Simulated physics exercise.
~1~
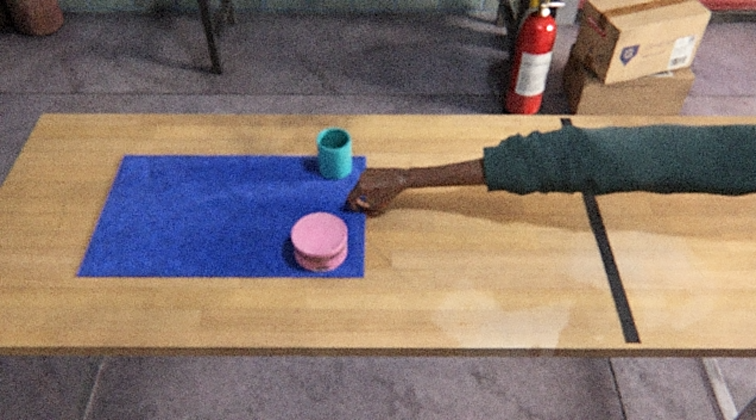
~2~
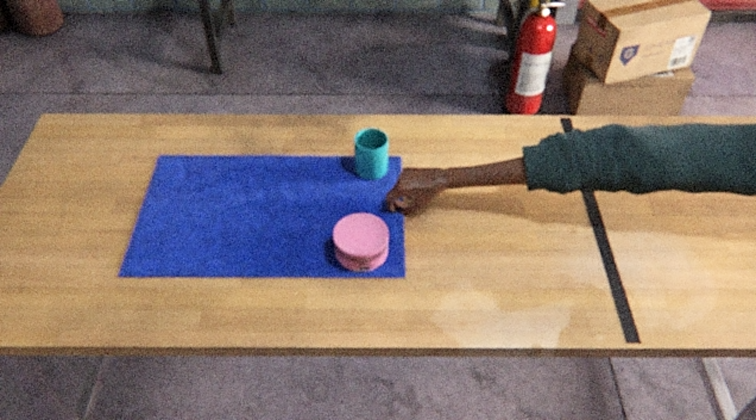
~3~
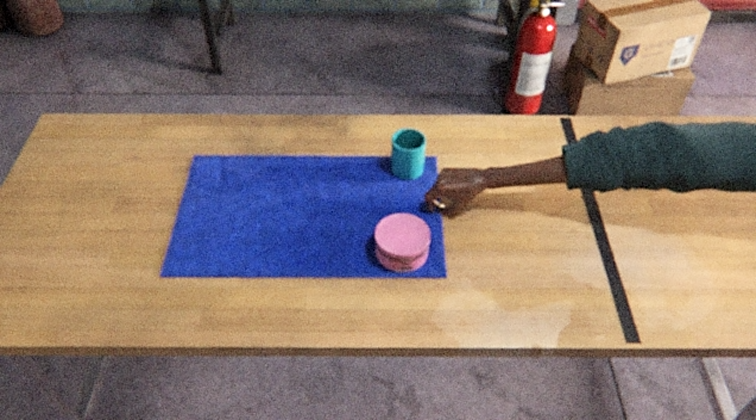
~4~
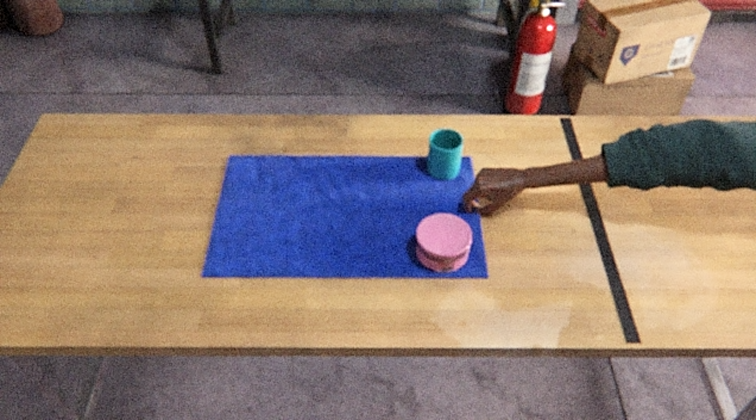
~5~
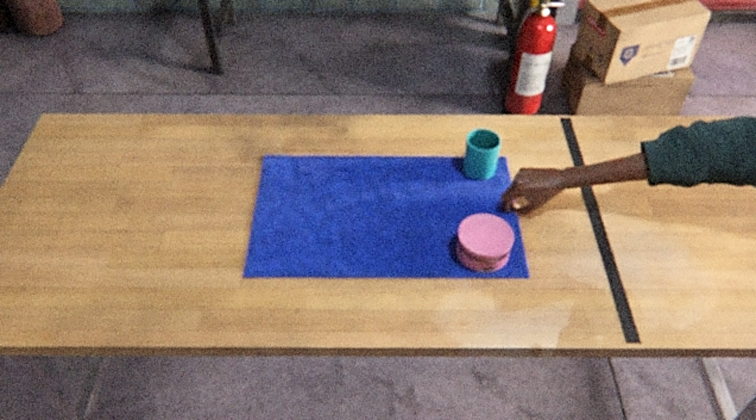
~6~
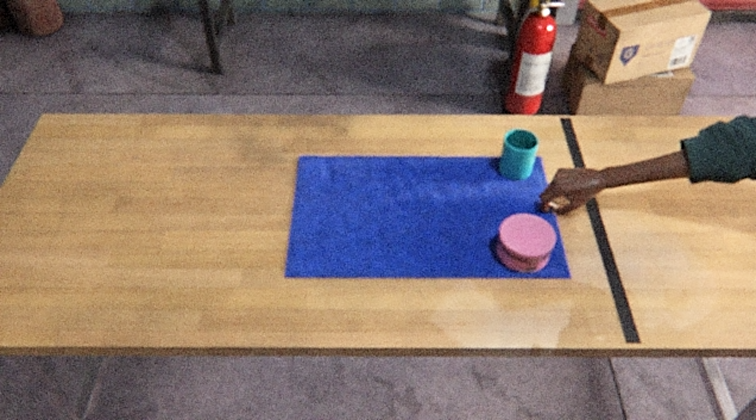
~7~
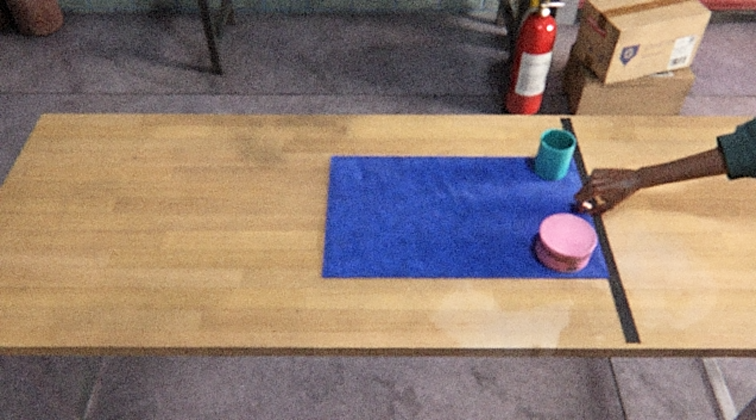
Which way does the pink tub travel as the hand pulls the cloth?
The pink tub moves to the right, riding on the blue cloth towards the dark tape.
